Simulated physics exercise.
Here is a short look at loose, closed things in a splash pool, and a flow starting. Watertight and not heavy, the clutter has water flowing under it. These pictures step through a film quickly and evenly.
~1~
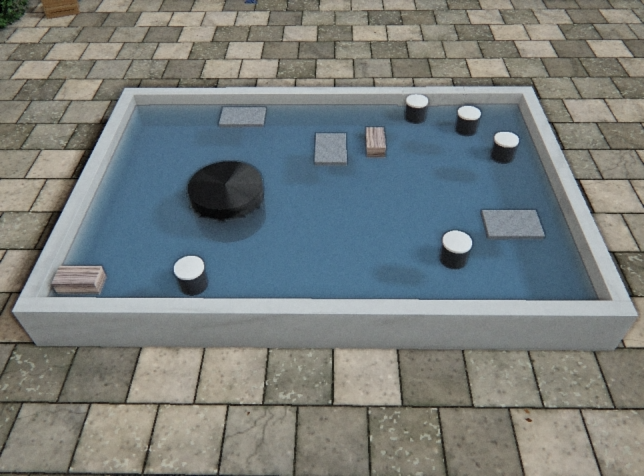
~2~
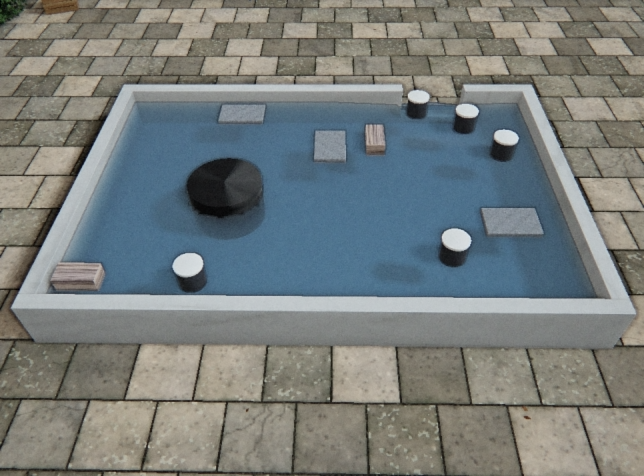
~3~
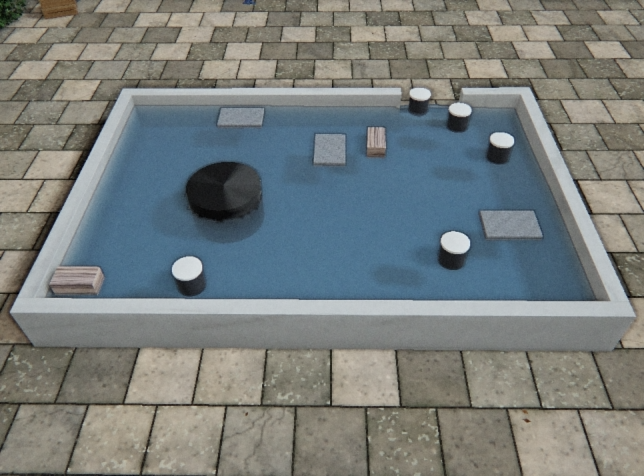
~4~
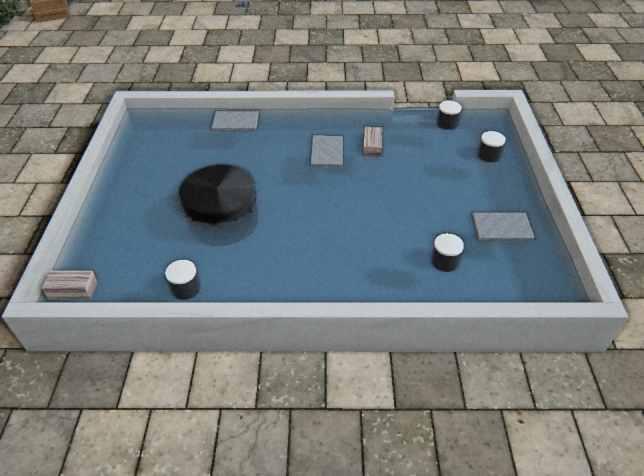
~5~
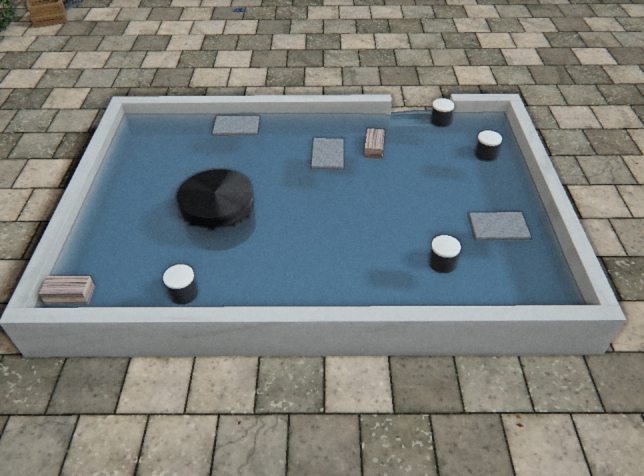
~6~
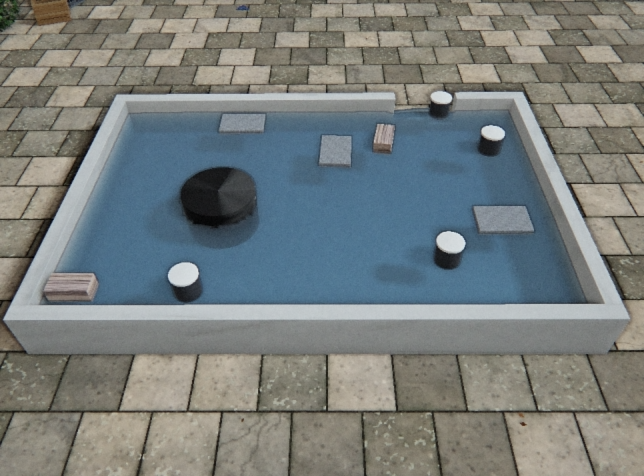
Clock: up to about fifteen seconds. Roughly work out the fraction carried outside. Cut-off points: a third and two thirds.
It will most likely fall inside the middle range.
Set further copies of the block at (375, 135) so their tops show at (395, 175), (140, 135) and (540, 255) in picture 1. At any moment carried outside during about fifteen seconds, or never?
Outcome for each, listed in order: Leaves, does not leave, does not leave.
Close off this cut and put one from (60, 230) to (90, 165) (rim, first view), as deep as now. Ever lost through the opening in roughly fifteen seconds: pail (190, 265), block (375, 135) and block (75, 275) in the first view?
Going through them, number one is flushed away, number two is held back and number three is flushed away.
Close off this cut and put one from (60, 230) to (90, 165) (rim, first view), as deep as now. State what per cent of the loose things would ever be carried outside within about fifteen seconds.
20 per cent.
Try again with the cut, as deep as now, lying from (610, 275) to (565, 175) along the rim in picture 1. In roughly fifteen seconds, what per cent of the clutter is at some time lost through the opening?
Roughly 50 per cent.
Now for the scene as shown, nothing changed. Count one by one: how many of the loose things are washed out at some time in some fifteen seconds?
Count: 5.
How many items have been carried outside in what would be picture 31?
That makes 5.
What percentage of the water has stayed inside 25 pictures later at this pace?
I make it 76 percent.
A moment on, 2 of 10 are out; 8 afloat.
Next, 3 of 10 are out; 7 afloat.
Later, 5 of 10 are out; 5 afloat.
In the end, 5 of 10 are out; 5 afloat.
